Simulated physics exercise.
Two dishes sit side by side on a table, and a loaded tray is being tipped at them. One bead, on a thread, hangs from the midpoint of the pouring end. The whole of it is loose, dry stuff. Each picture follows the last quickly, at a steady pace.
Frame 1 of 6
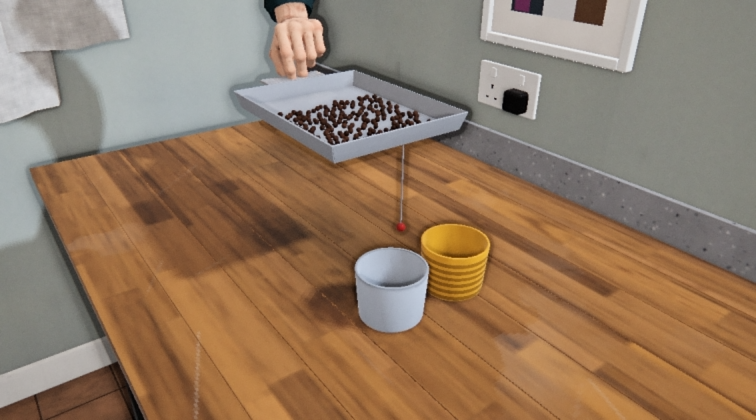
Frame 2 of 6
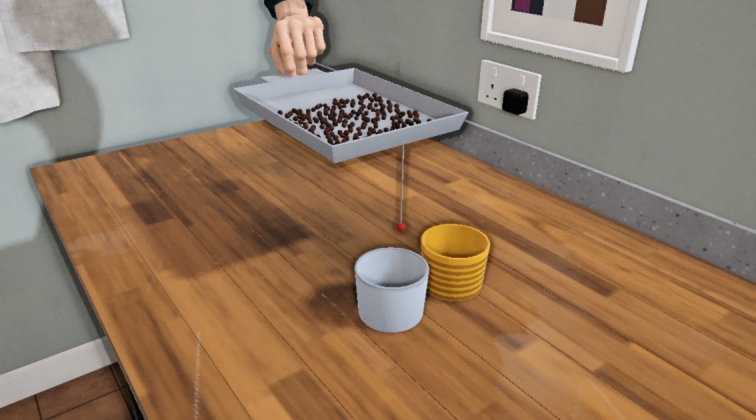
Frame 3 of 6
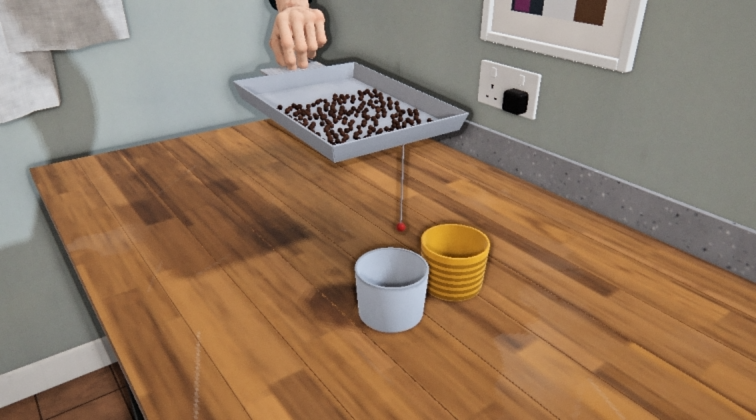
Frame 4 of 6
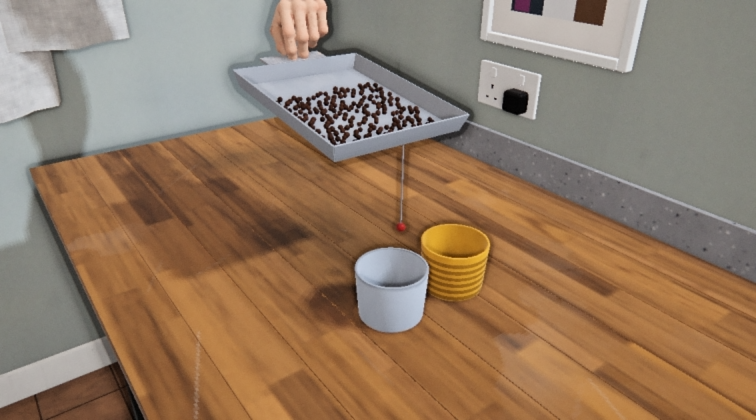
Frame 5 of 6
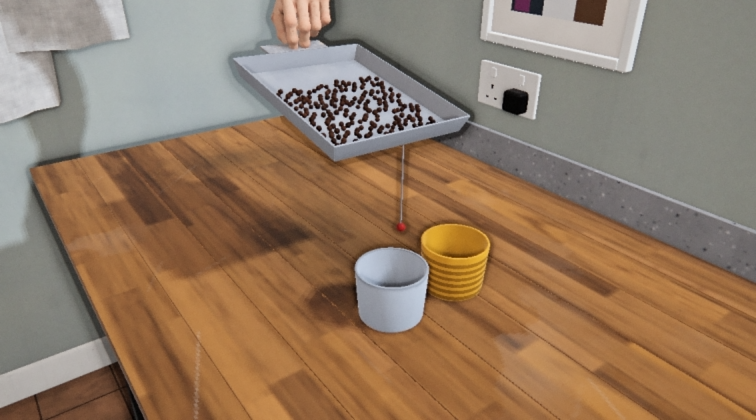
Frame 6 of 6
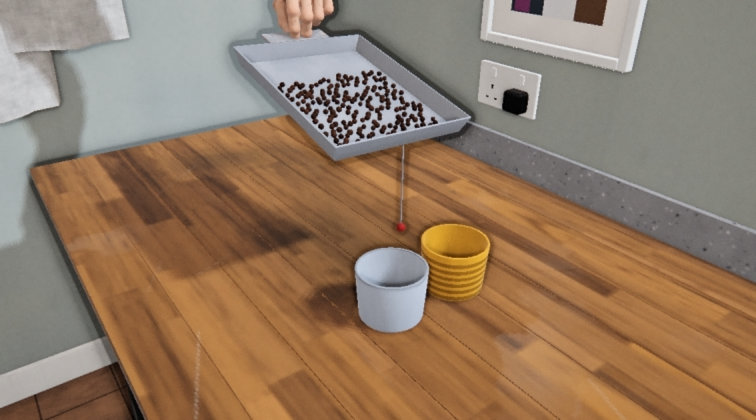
To begin with, a hand holds a pale tray of small dark berries nearly level above a white dish and a yellow ribbed one on a wooden counter. The hand then slowly raises the back of the tray, steepening its slant slightly, while the berries stay on it and the red bead hangs almost still.
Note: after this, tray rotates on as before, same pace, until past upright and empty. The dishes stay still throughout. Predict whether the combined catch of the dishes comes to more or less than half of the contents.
The bulk is caught.
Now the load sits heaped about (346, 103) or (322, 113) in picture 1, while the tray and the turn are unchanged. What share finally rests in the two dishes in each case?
Some 80 and then some 80 per cent.
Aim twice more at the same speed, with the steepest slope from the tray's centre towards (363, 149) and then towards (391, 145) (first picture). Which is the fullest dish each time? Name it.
Result - first place: The left side, second place: The left side.
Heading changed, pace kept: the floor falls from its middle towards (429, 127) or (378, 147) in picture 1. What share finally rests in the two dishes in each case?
The first try gives close to 20 per cent, the second close to 60 per cent.
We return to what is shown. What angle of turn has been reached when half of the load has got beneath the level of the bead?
At roughly 95°.
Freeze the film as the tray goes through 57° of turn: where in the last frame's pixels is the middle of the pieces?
(401, 125).
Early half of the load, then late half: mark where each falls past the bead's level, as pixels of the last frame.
First near (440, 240), later near (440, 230).
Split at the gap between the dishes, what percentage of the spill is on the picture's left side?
Estimate: Near 20 per cent.
Just after the last frame, tray tipped steeply; almost all on the tray; just a few in the right dish; just a few outside both; just a few in the air.
A moment on, tray tipped right over; roughly a third on the tray; about a tenth in the left dish; about a tenth in the right dish; about a tenth outside both; roughly a third in the air.
Further on, tray tipped past a quarter turn; roughly a quarter in the left dish; roughly half in the right dish; roughly a quarter outside both.
When it is over, tray tipped past a quarter turn; roughly a quarter in the left dish; roughly half in the right dish; roughly a quarter outside both.
